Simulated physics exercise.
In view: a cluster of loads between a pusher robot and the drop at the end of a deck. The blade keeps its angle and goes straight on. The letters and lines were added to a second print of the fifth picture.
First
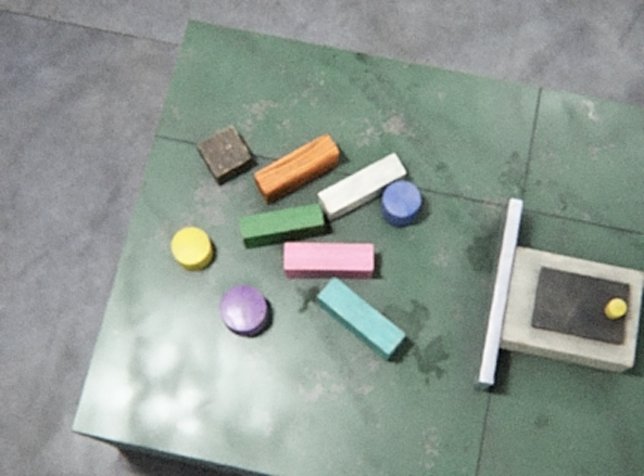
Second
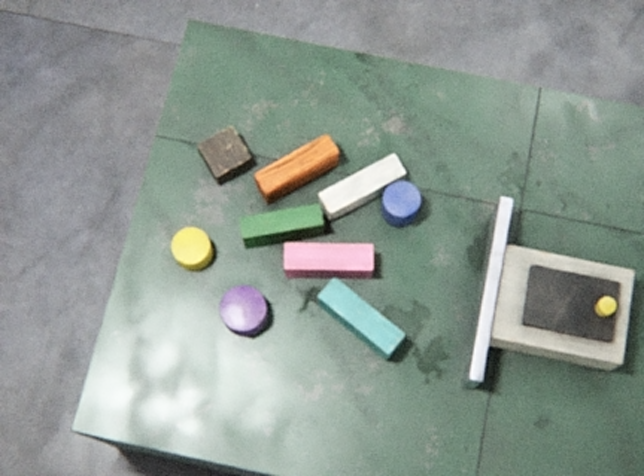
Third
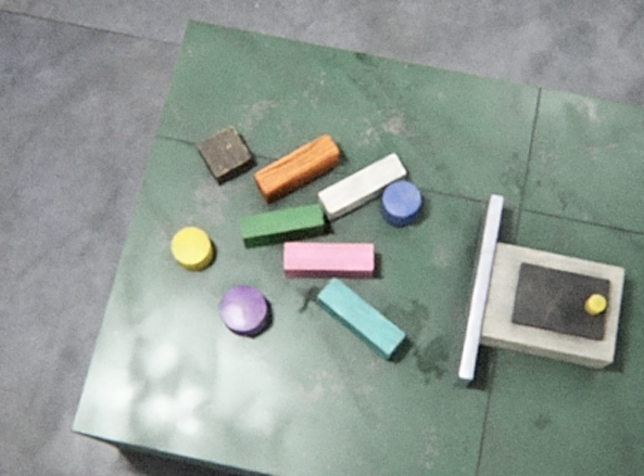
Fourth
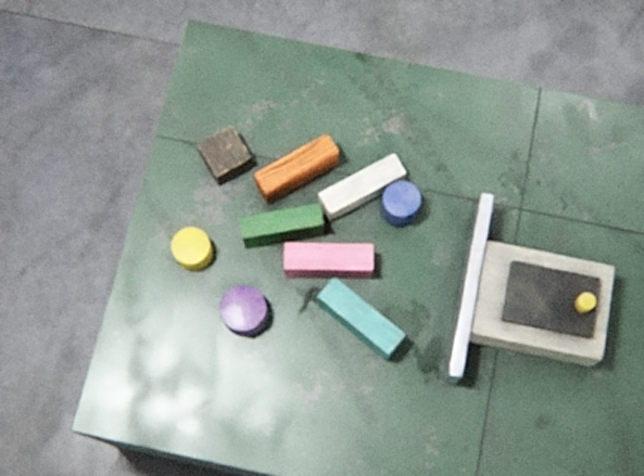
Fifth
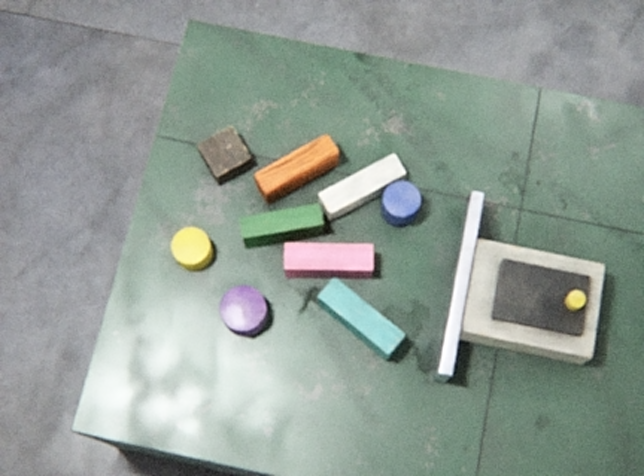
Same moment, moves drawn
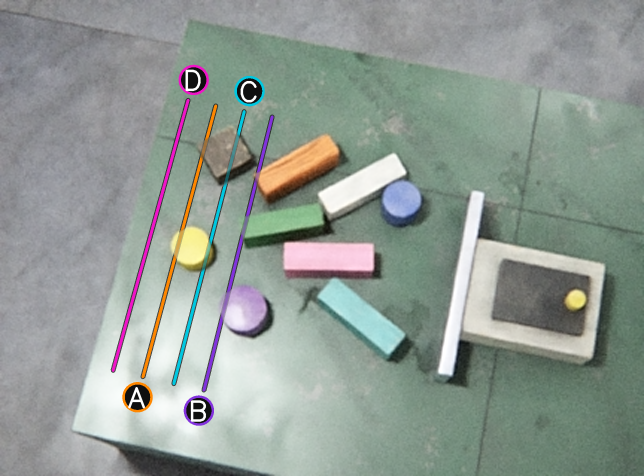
The clip shows coloured bars, round canisters and a dark crate lying still on a green deck, while a pale wheel-less-looking machine with a wide front plate moves slowly left a short way toward them, touching none.
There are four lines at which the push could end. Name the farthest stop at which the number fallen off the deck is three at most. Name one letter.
No farther than A.
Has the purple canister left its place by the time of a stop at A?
By then, yes.
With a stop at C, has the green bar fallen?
By then, no.
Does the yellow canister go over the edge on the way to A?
Yes.
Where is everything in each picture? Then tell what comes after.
The first picture shows yellow canister (193, 250); turquoise bar (360, 319); white bar (362, 188).
The second picture shows robot (564, 302); purple canister (244, 311).
The third picture shows robot (555, 300); black crate (225, 156).
The fourth picture shows robot (544, 297); pink stick (329, 262).
The fifth picture shows robot (534, 295); yellow canister (193, 250); turquoise bar (360, 319); white bar (362, 188).
On the copy, A at (181, 236); B at (239, 248); C at (211, 242); D at (152, 230).
On A. First, robot (430, 274); white bar (354, 179); turquoise bar (299, 302).
Then, robot (326, 252); yellow canister (159, 235); green bar (190, 186).
Finally, robot (249, 236); green bar over the edge; black crate over the edge; three fallen.
By contrast, B is within the limit but short; C is within the limit but short; D drops four.
